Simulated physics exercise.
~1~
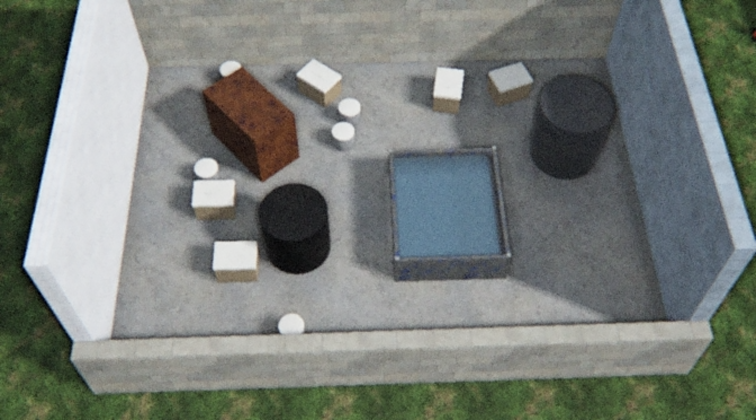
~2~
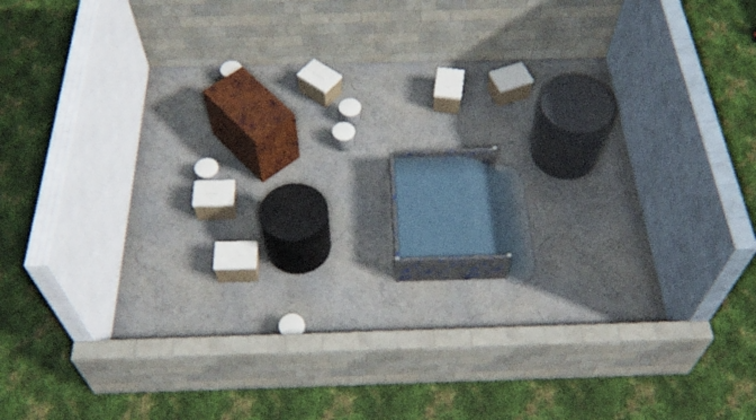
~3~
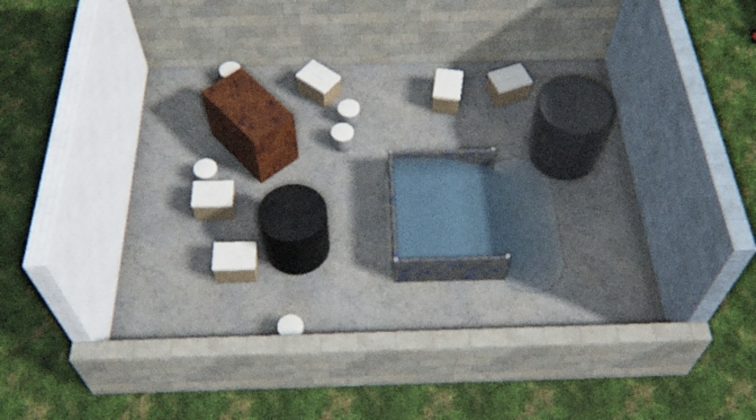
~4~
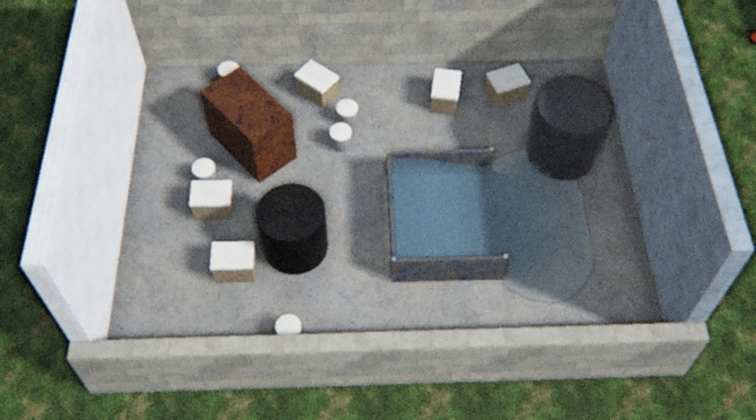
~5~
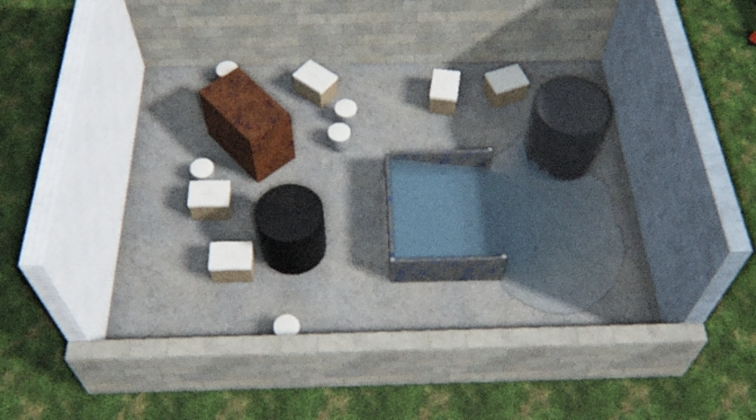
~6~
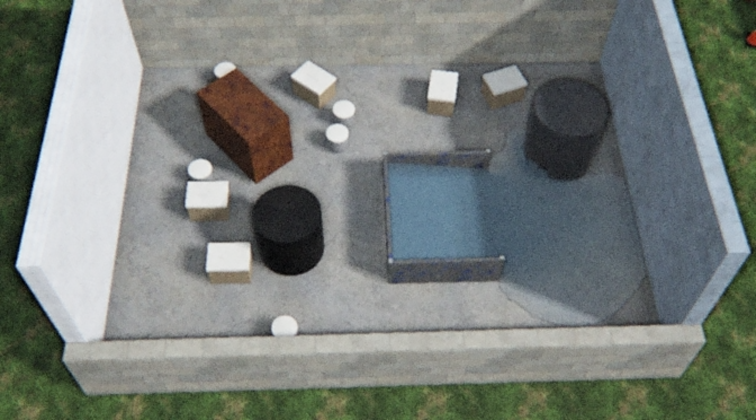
Water spreads rightward from the square tank's open side across the walled court's floor.
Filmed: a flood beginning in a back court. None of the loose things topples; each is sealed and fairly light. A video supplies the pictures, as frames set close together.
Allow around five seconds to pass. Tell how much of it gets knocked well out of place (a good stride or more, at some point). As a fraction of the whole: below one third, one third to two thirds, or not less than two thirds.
The part that gets shoved well aside falls short of a third.
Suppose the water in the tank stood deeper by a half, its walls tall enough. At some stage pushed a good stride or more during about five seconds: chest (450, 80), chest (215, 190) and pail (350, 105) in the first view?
Item by item: Missed the mark, then missed the mark, then missed the mark.
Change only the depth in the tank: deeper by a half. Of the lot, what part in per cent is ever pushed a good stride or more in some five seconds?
I reckon 20 per cent of the loose things.
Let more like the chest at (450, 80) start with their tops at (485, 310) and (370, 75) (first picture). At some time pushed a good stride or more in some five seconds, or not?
Going by the order given: Pushed clear, stays in place.
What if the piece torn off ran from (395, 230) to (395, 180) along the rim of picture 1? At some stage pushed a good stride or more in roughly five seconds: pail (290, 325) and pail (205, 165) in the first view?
As listed: Moved that far, moved that far.
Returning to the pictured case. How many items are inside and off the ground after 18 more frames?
Result - 0.
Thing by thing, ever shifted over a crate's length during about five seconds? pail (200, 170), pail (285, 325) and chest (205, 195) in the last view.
Short of that, goes that far, short of that.
A moment on, 0 of 10 are well off their spots; 0 afloat.
Next, 0 of 10 are well off their spots; 0 afloat.
Later, 0 of 10 are well off their spots; 0 afloat.
In the end, 1 of 10 are well off their spots, and 1 have been at some point; 0 afloat.
